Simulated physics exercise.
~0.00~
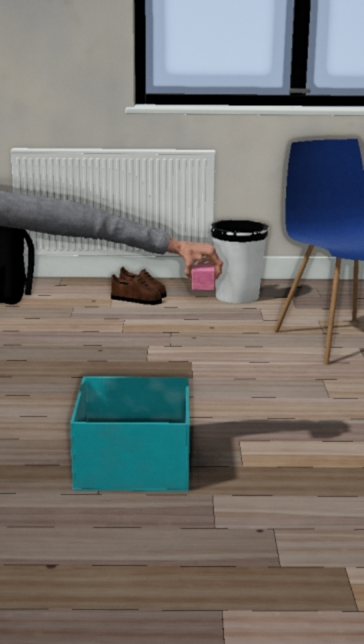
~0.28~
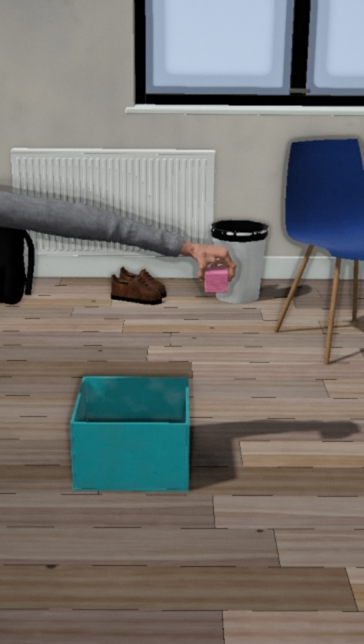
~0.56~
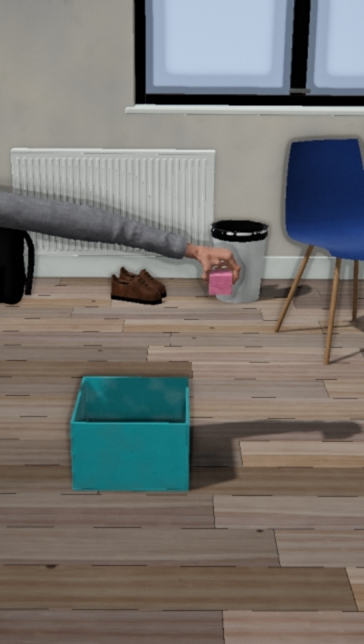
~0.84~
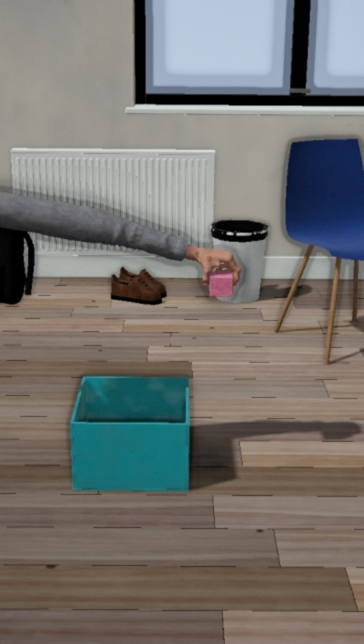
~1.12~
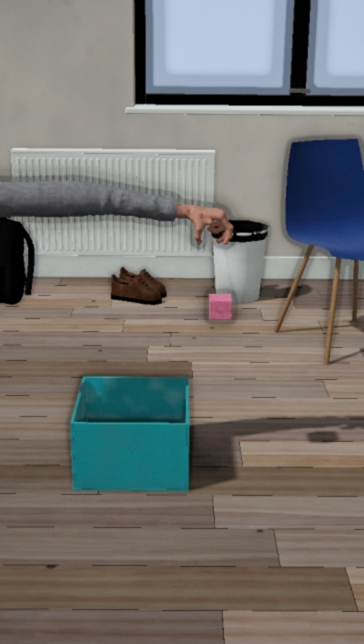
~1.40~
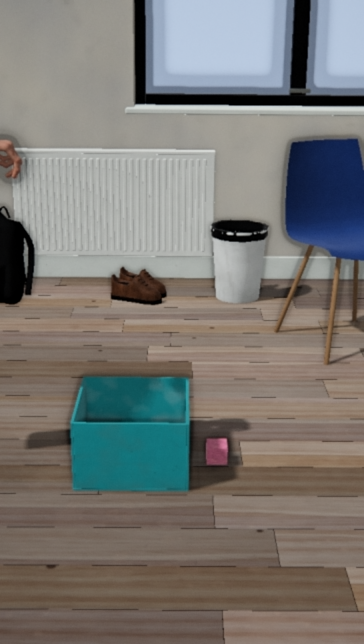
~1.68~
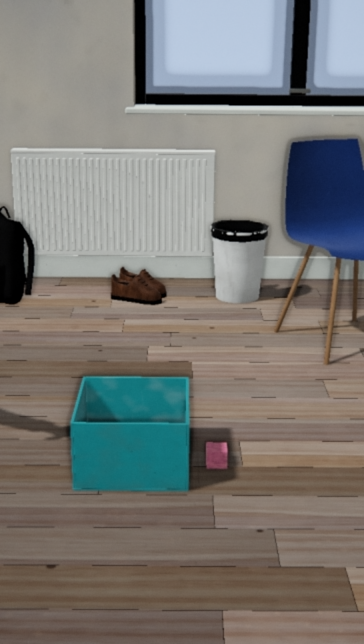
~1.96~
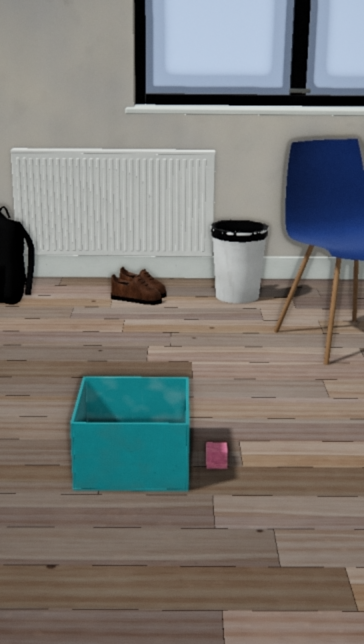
A pink block shifts right in a hand, is released, and lands beside the teal crate.
